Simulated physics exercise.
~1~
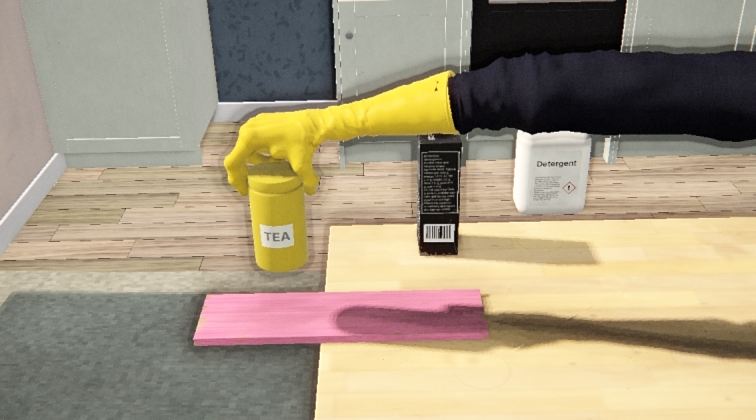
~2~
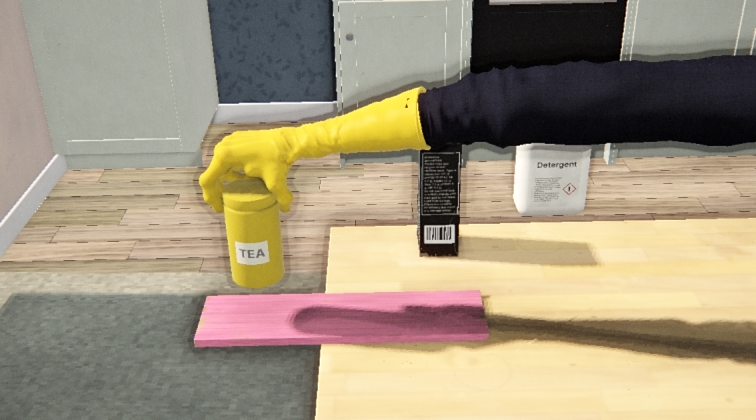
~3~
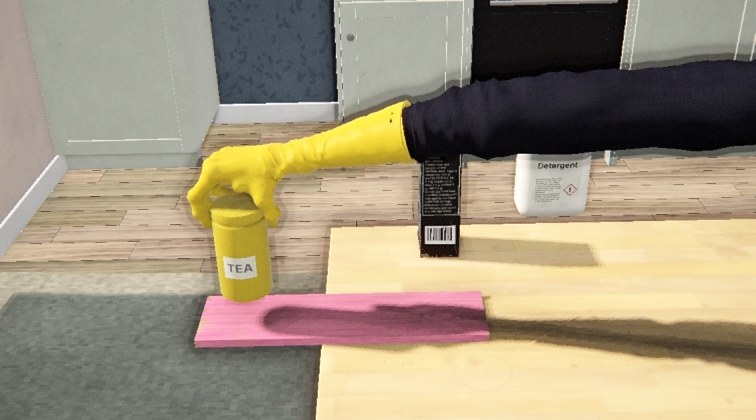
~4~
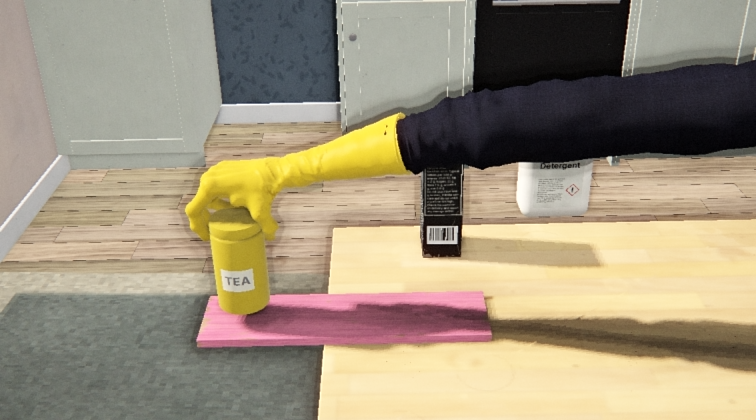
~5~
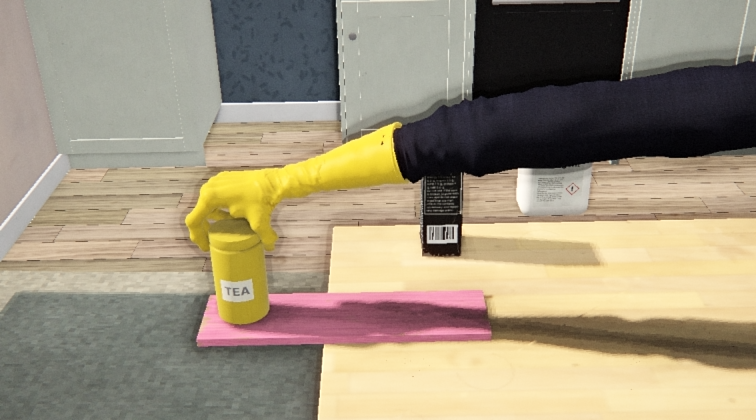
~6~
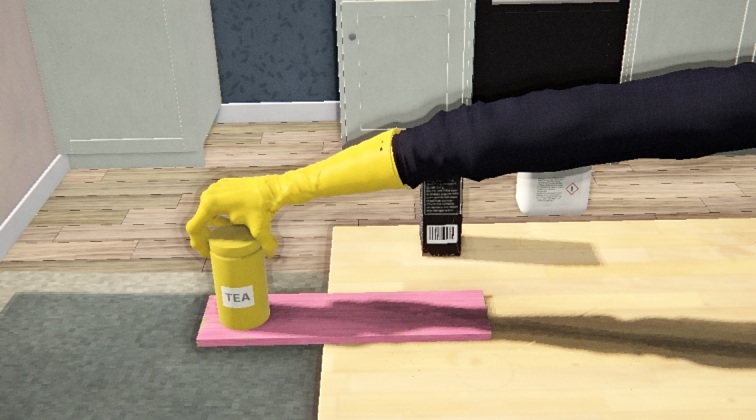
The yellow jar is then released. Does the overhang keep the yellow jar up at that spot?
No.
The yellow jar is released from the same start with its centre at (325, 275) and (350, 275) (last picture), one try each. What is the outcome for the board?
Try one: It stays where it is. Try two: It stays where it is.
Then, 0.40 s after the last picture, yellow jar now down on the floor or falling; pink board tipped 66° from how it was.
Then, 0.50 s after the last picture, pink board now down on the floor or falling.
Then, 0.70 s after the last picture, things are still on the move.
Then, 0.80 s after the last picture, as before.
At rest, down on the floor or falling, pink board and yellow jar; black carton in place. The board comes down.
